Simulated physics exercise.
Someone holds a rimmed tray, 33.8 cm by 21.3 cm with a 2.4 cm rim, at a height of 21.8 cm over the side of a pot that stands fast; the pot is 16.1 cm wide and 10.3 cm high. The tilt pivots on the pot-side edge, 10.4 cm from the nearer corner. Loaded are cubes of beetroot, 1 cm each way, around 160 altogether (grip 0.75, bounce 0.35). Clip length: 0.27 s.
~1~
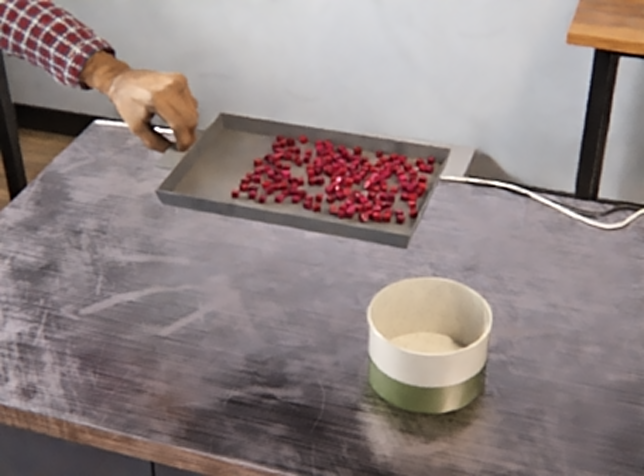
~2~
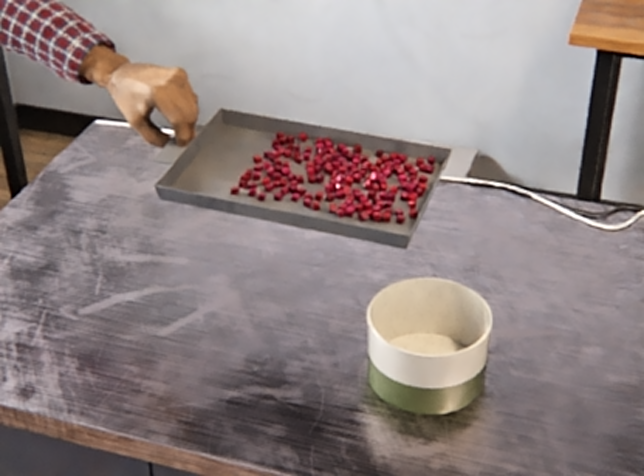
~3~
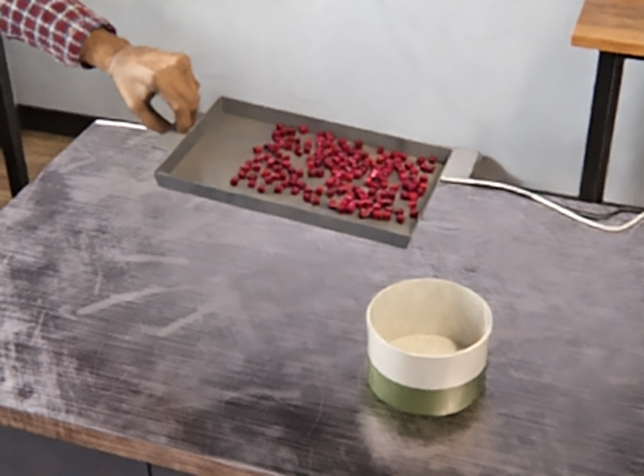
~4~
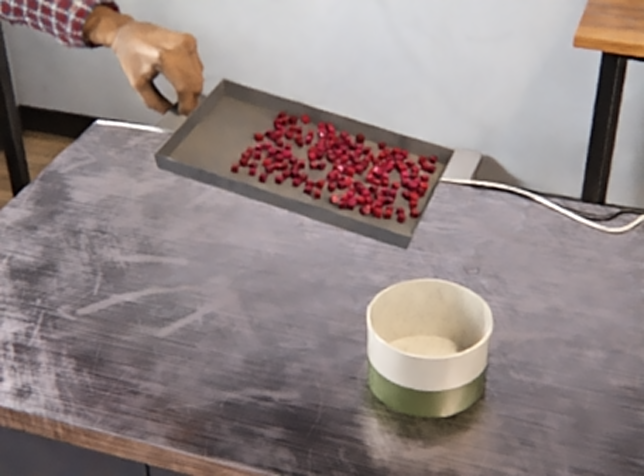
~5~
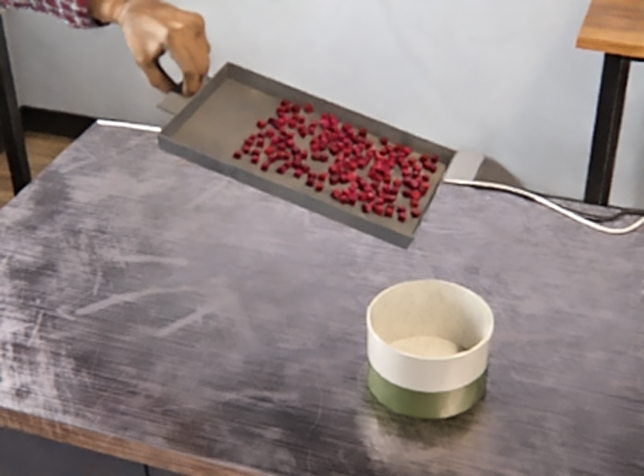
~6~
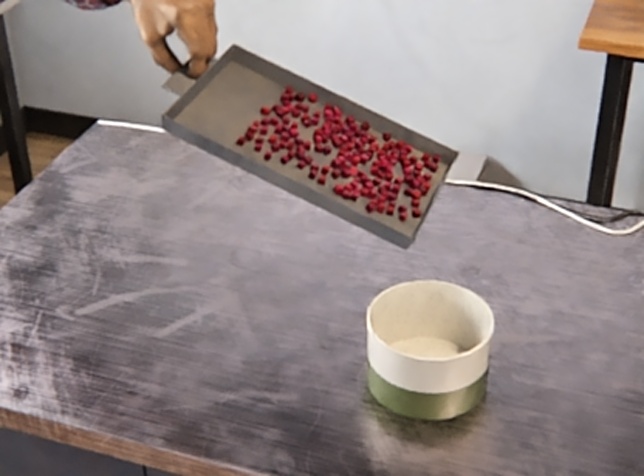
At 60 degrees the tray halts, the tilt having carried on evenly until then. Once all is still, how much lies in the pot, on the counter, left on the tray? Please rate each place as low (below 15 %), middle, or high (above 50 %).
Pot: Low, counter: Middle, left on the tray: High.
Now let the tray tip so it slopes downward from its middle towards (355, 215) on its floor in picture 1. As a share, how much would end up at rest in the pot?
The share would be about 30 percent.
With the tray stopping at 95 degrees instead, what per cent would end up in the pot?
25 per cent.
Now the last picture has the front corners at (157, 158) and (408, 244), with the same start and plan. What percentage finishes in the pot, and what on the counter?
That works out as pot 20 and counter 5.
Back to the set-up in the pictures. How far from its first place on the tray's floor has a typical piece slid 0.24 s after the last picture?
It has moved some 1 cm from its start.
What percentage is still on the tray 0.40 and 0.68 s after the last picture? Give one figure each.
In turn: 100, 75.
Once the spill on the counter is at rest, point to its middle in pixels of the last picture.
Middle of the spill at rest: Roughly (578, 346).
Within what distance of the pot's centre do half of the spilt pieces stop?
28 cm.
Then, 0.24 s after the last picture, tilt 40 degrees; the tray holds 100 %, the pot 0 %.
Then, 0.40 s after the last picture, tilt 54 degrees; the tray holds 100 %, the pot 0 %.
Then, 0.68 s after the last picture, tilt 60 degrees; the tray holds 75 %, the pot 0 %.
In the end, pot 5 %, counter 25 %, tray 65 %.
